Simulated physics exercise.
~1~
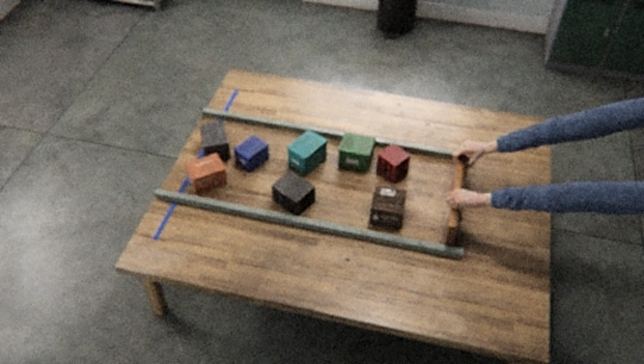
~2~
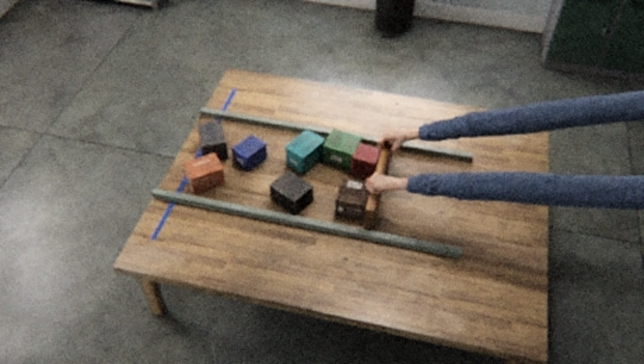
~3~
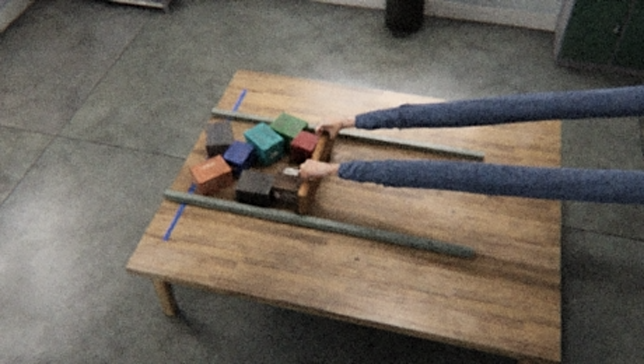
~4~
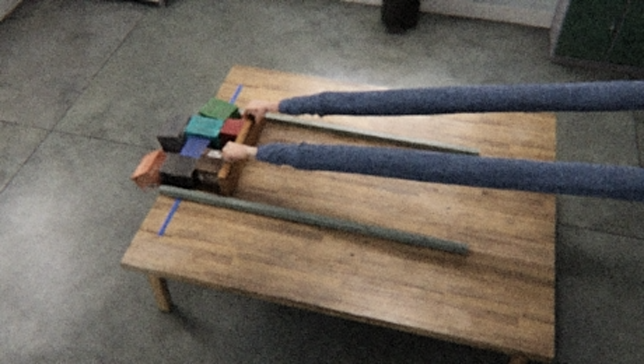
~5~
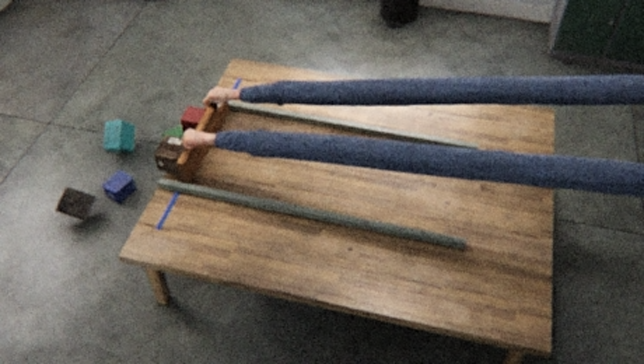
Two hands push a plank left along a table, shoving several boxes off the end.
